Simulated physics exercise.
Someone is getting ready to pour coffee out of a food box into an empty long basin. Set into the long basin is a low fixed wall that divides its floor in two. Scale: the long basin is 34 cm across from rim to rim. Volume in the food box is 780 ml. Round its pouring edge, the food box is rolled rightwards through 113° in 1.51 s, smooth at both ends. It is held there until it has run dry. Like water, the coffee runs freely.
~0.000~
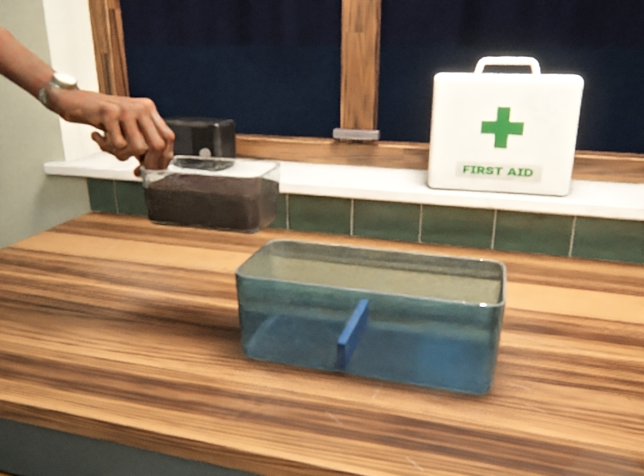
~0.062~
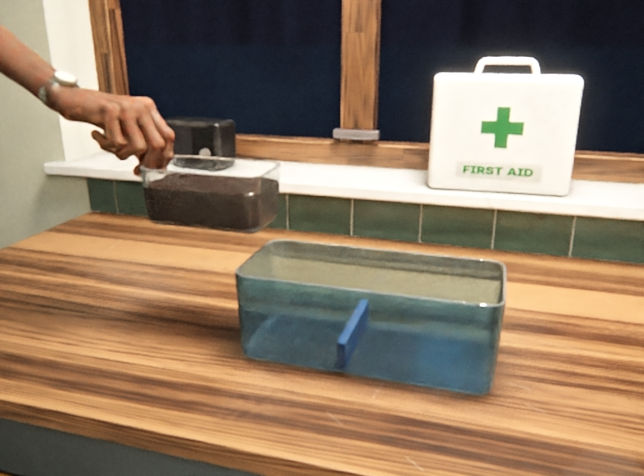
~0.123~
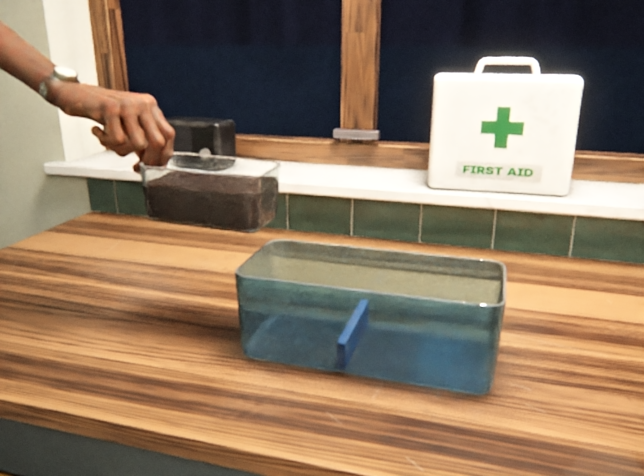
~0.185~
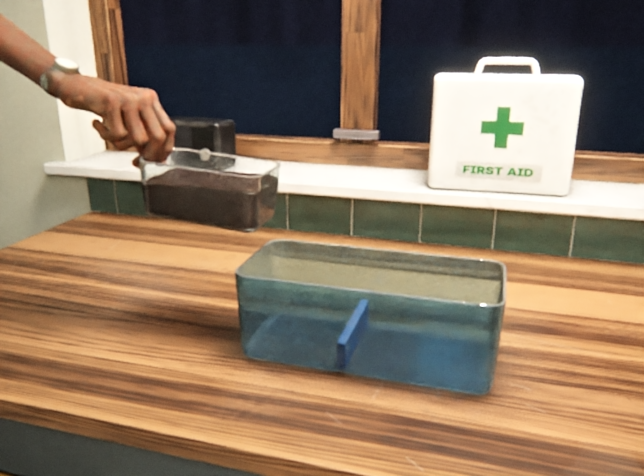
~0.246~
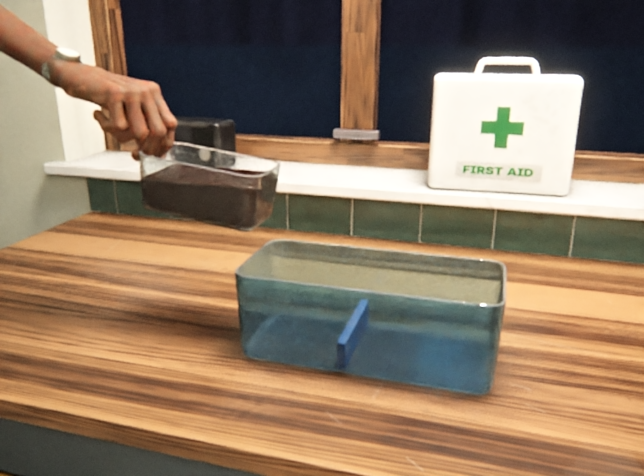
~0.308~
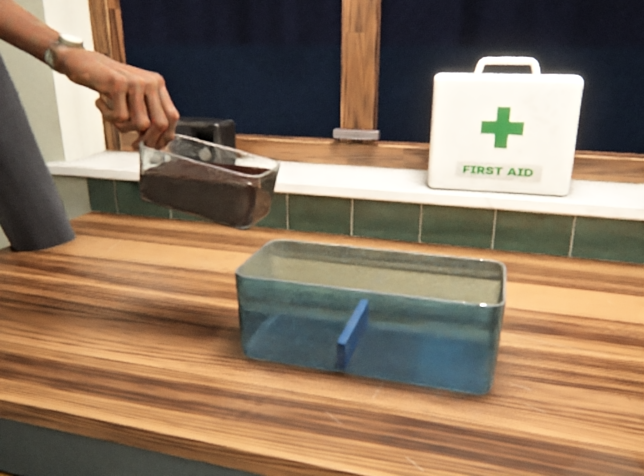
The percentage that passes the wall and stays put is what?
It is about 49 per cent.
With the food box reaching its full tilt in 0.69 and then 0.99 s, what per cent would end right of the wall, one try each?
60 per cent first, 60 per cent second.
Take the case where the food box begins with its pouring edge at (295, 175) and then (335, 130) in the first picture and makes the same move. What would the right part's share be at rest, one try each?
I'd expect close to 80 per cent and then close to 90 per cent.
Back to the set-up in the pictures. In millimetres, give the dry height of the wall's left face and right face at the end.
Left about 20 mm, right about 24 mm.
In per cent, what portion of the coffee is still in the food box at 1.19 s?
Around 7 in a hundred is still there.
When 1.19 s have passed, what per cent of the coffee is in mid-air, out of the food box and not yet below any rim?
Around 10 per cent of the liquid is in flight.
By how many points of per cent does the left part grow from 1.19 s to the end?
Change: Approx. 16 %.
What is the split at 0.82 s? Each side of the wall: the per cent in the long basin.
About 16 % left, 0 % right.
Then, 0.82 s in, the tilt is 64° and 48 per cent is still to pour, 15 is left of the wall and 0 right of it.
Then, 1.19 s in, the tilt is 101° and 7 per cent is still to pour, 34 is left of the wall and 49 right of it.
Then, 1.58 s in, the tilt is 113° and 0 per cent is still to pour, 49 is left of the wall and 49 right of it.
Then, 2.01 s in, the tilt is 113° and 0 per cent is still to pour, 49 is left of the wall and 49 right of it.
Finally, 49 per cent lies left of the wall, 49 right of it and 2 outside.
